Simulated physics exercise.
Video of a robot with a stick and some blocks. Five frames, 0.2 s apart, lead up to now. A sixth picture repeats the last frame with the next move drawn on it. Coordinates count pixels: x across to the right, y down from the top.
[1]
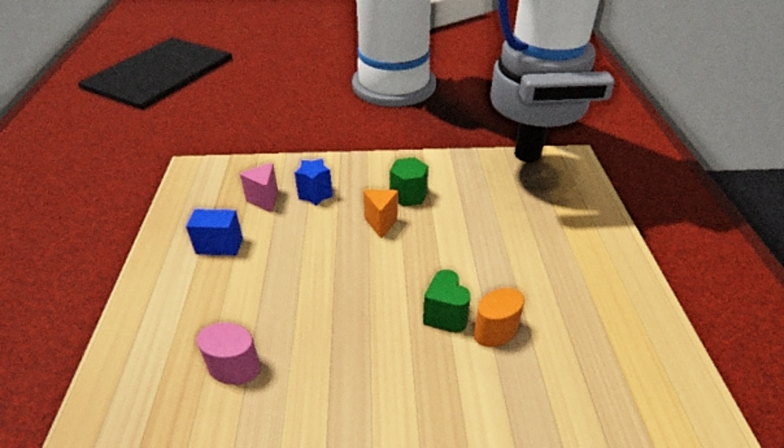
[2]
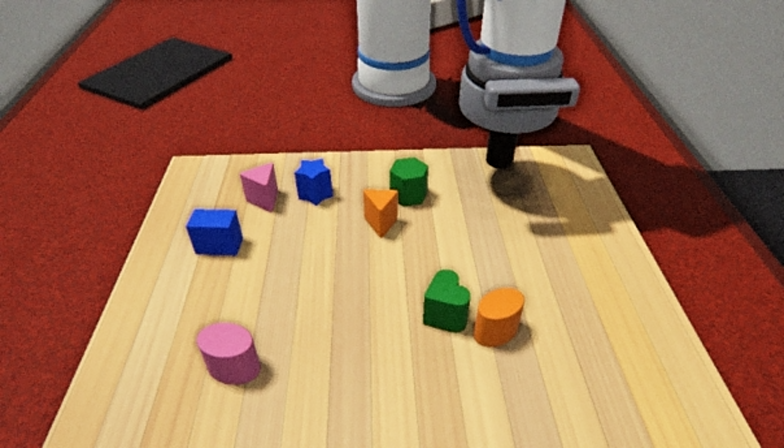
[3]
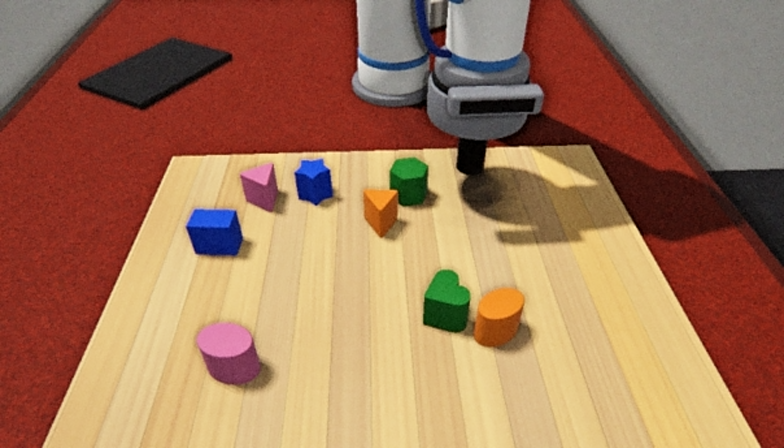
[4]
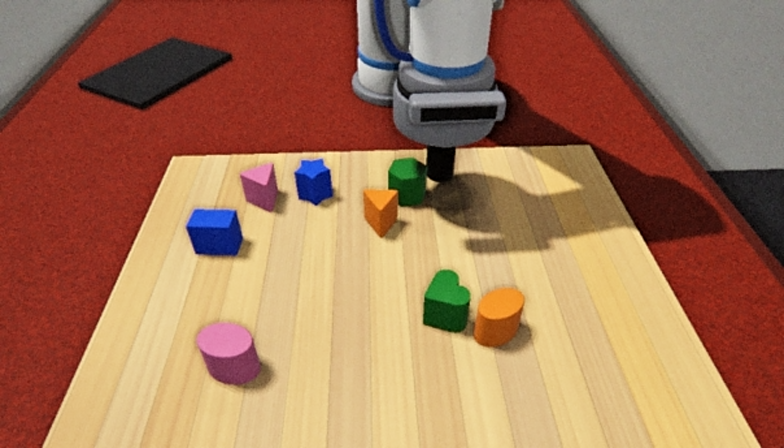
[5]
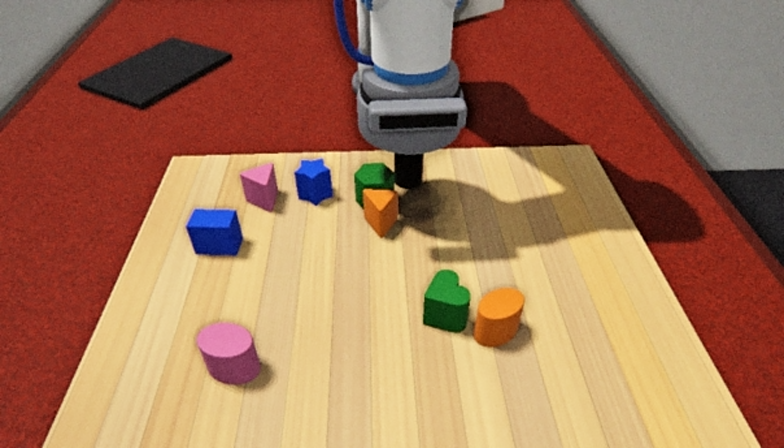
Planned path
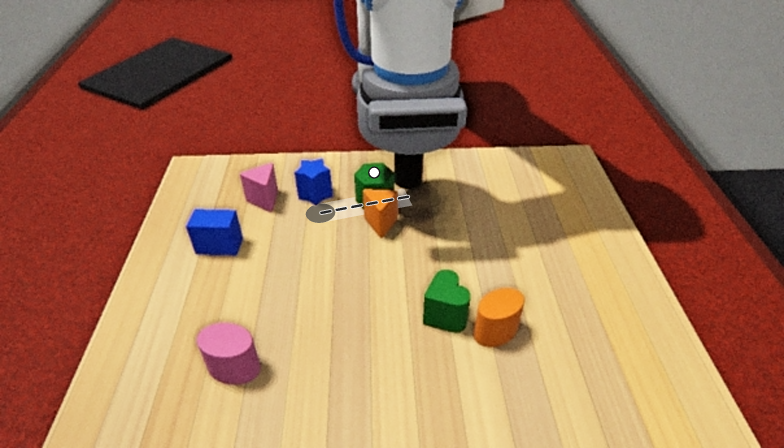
A robot arm with a dark stick starts near the upper right corner of a wooden board and glides left along its far edge, while the scattered colored blocks sit still. The stick then meets the green hexagonal block and pushes it a short way left, behind the orange three-sided block.
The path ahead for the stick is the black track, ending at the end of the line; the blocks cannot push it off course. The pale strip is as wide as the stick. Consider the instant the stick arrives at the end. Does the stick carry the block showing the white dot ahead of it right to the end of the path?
Yes, it checks out.
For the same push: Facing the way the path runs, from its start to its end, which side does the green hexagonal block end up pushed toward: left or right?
Facing from start to end, it will go to the right.
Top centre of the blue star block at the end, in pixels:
The spot you're after is about (285, 158) in the image.
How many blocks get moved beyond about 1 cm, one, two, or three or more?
The count is two.
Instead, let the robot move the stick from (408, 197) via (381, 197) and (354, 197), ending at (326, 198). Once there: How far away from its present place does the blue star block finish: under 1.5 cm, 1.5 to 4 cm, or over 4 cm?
Movement: 1.5 to 4 cm.
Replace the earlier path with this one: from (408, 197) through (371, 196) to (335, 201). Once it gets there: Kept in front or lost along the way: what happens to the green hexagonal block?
I'd say the green hexagonal block is still out in front of the stick at the end.
Path on the board, in a line from (408, 197) to (321, 213); the dot is on the green hexagonal block.
On the path given first. One third of the way, stick at (379, 186); green hexagonal block at (344, 175), turned 15° clockwise.
Two thirds of the way, stick at (349, 192); blue star block at (296, 162); green hexagonal block at (316, 176), turned 45° clockwise.
At the end, stick at (319, 197); blue star block at (285, 158), turned 35° clockwise; green hexagonal block at (289, 176), turned 70° clockwise; orange three-sided block in place.
